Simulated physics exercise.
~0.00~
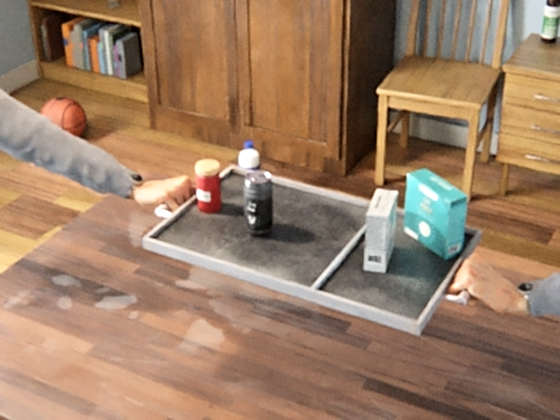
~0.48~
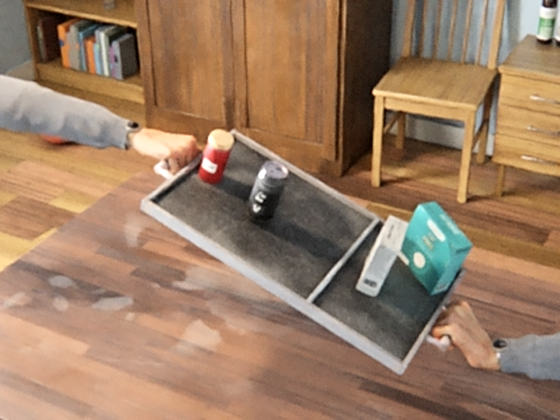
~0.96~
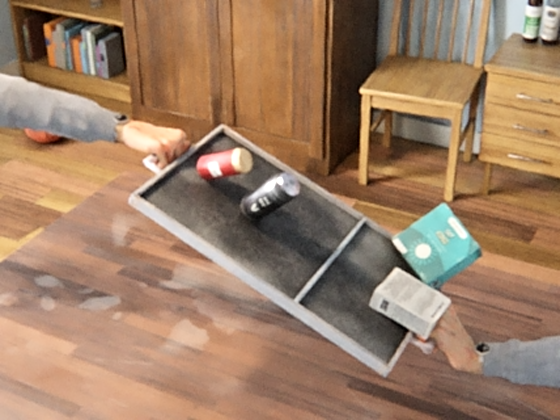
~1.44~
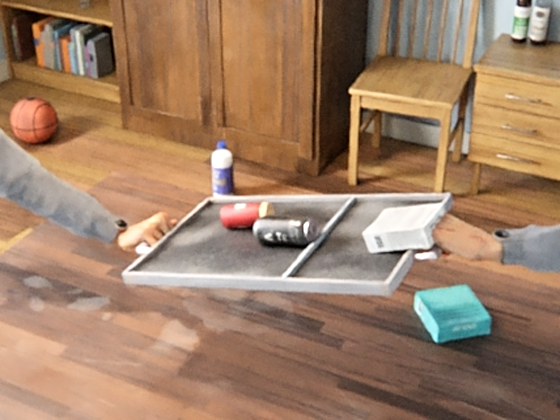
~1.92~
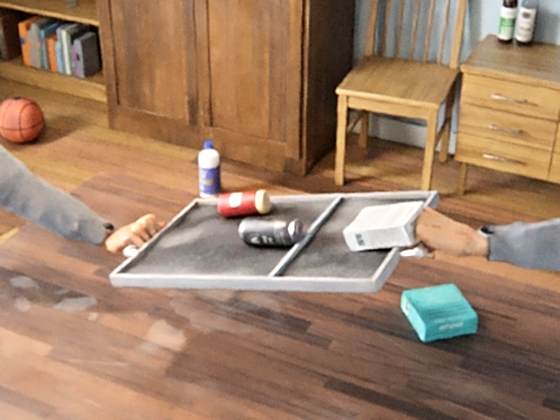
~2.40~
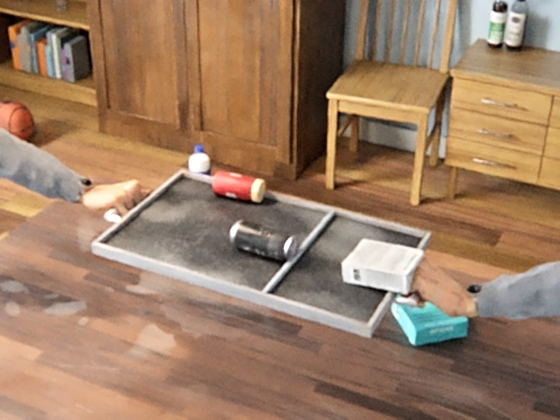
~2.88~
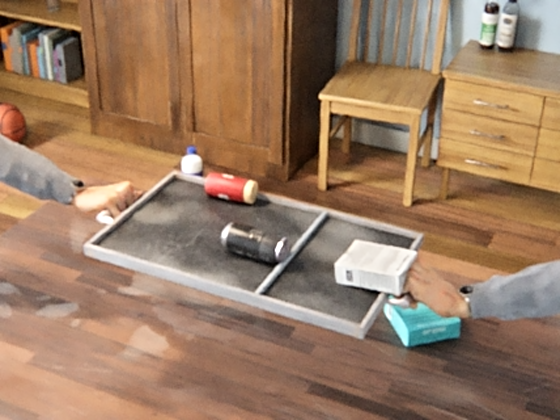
On a wooden table, hands tilt a tray both ways, toppling everything and spilling the turquoise packet.
